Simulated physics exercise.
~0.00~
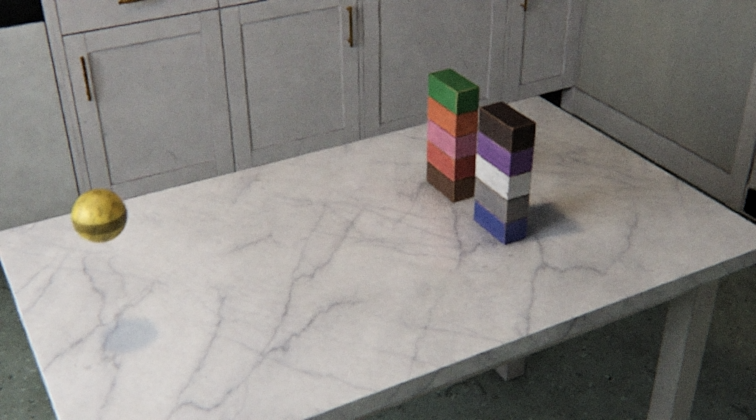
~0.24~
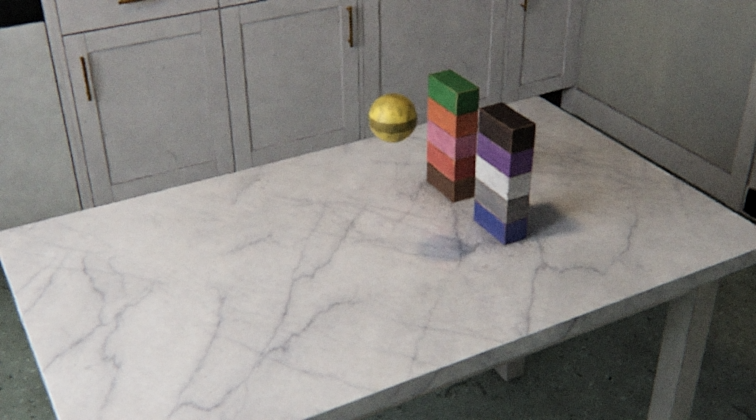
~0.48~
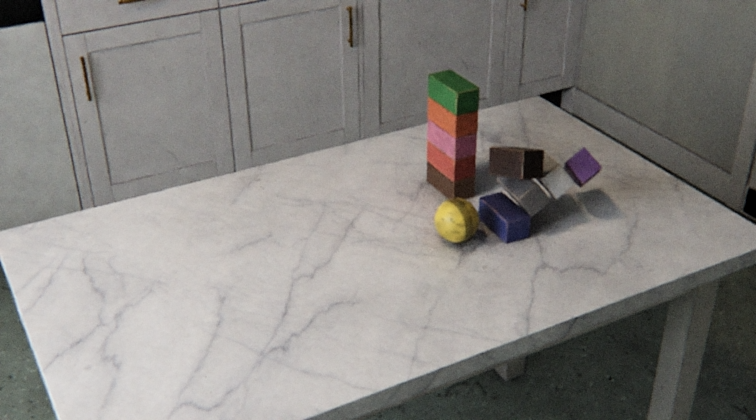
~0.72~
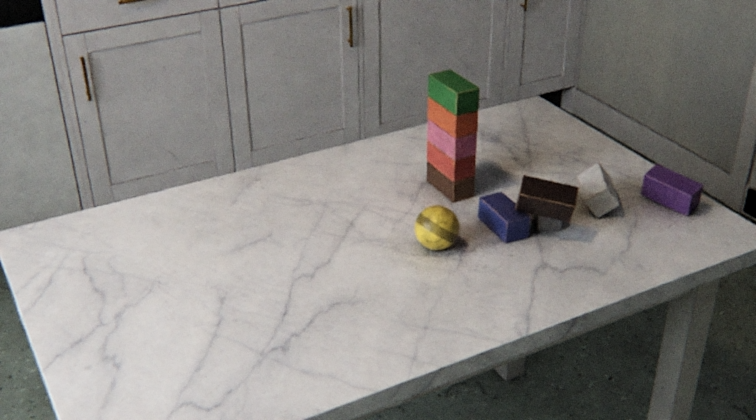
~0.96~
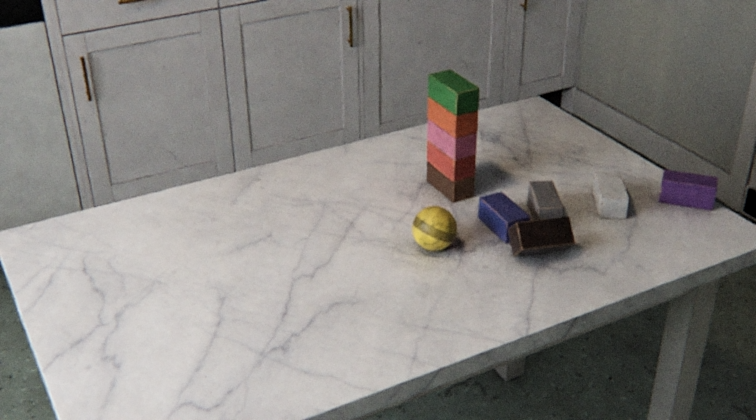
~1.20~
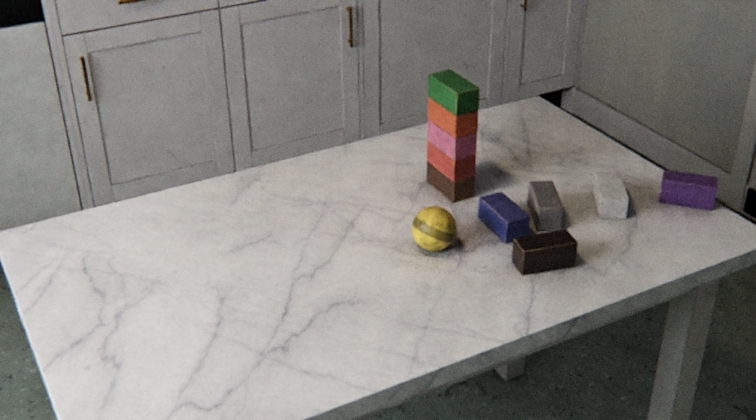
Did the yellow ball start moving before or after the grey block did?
The yellow ball started moving before the grey block. It was already flying to the right while the grey block still sat in its stack, and the block only moved once that stack collapsed.
